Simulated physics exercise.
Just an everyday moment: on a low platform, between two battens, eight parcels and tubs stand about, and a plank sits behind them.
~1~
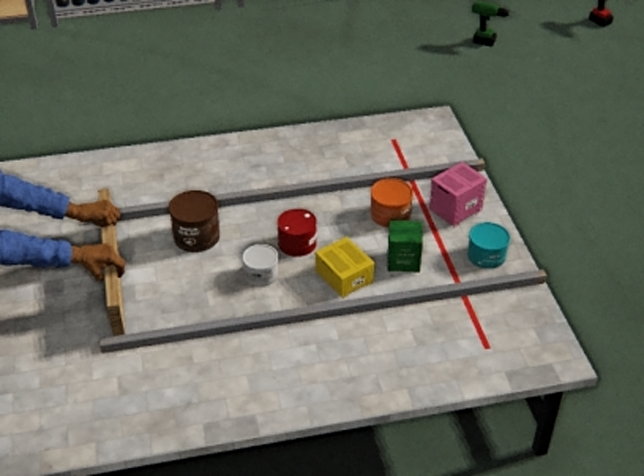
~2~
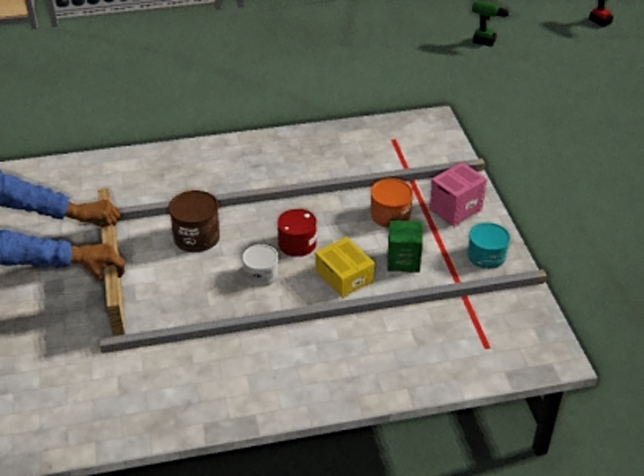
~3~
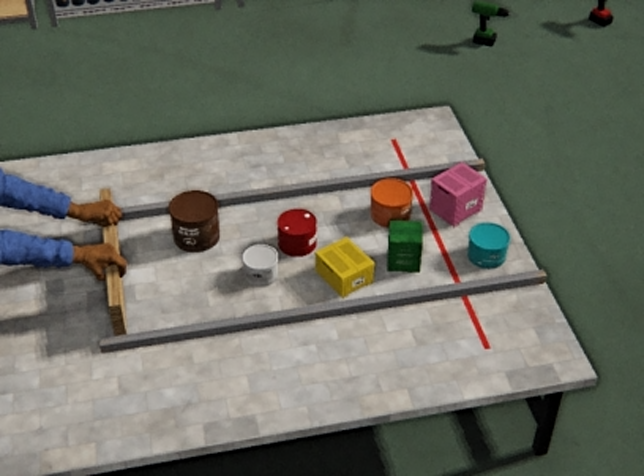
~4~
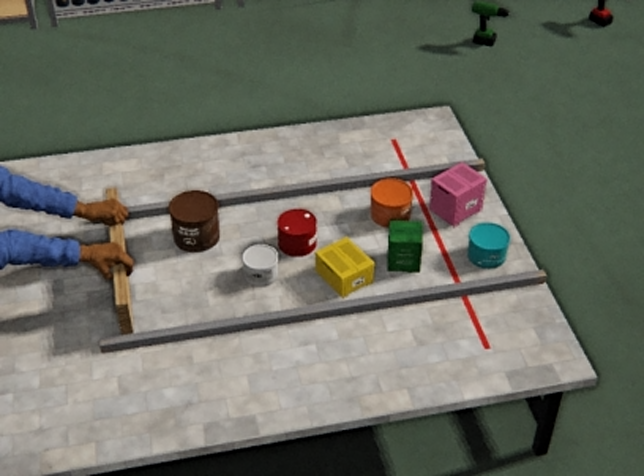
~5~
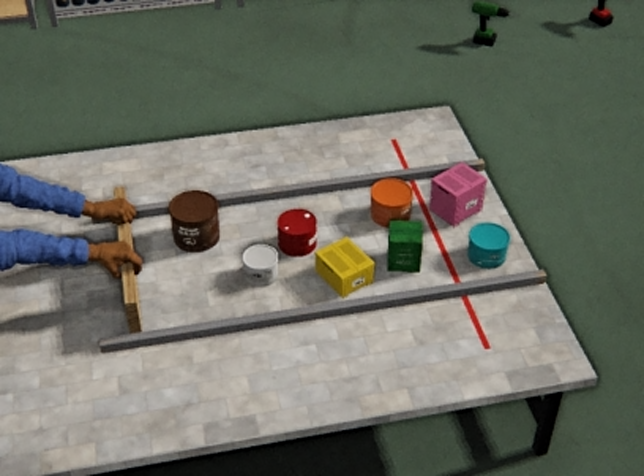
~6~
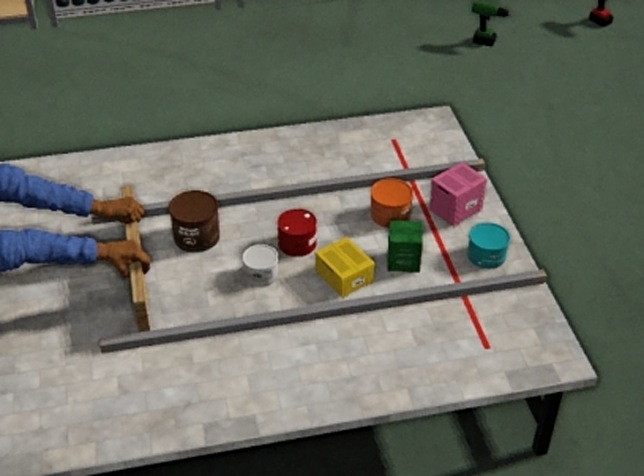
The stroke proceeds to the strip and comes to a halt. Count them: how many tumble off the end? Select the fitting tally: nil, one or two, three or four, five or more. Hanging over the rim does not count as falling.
So the tally of ones that come down is one, perhaps two, really.
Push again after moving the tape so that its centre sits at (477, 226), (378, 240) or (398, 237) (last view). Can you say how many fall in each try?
So, reaching the ground: 4, then 0, then 0.
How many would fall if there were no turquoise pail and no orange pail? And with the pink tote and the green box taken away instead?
The count is 0 in one try and 0 in the other, in that order.
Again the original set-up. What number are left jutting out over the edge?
2 is the number.
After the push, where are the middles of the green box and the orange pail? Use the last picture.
The green box stops around (492, 222); the orange pail around (488, 189).
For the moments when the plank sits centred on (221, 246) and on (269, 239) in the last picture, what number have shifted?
Counting first: 1, next 3.
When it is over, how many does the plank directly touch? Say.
That makes 3.
Soon after, none off yet; turquoise pail at rest near (488, 246); pink tote at rest near (457, 195); orange pail at rest near (391, 204).
In the end, the number that fall off is one or two; gone, pink tote.
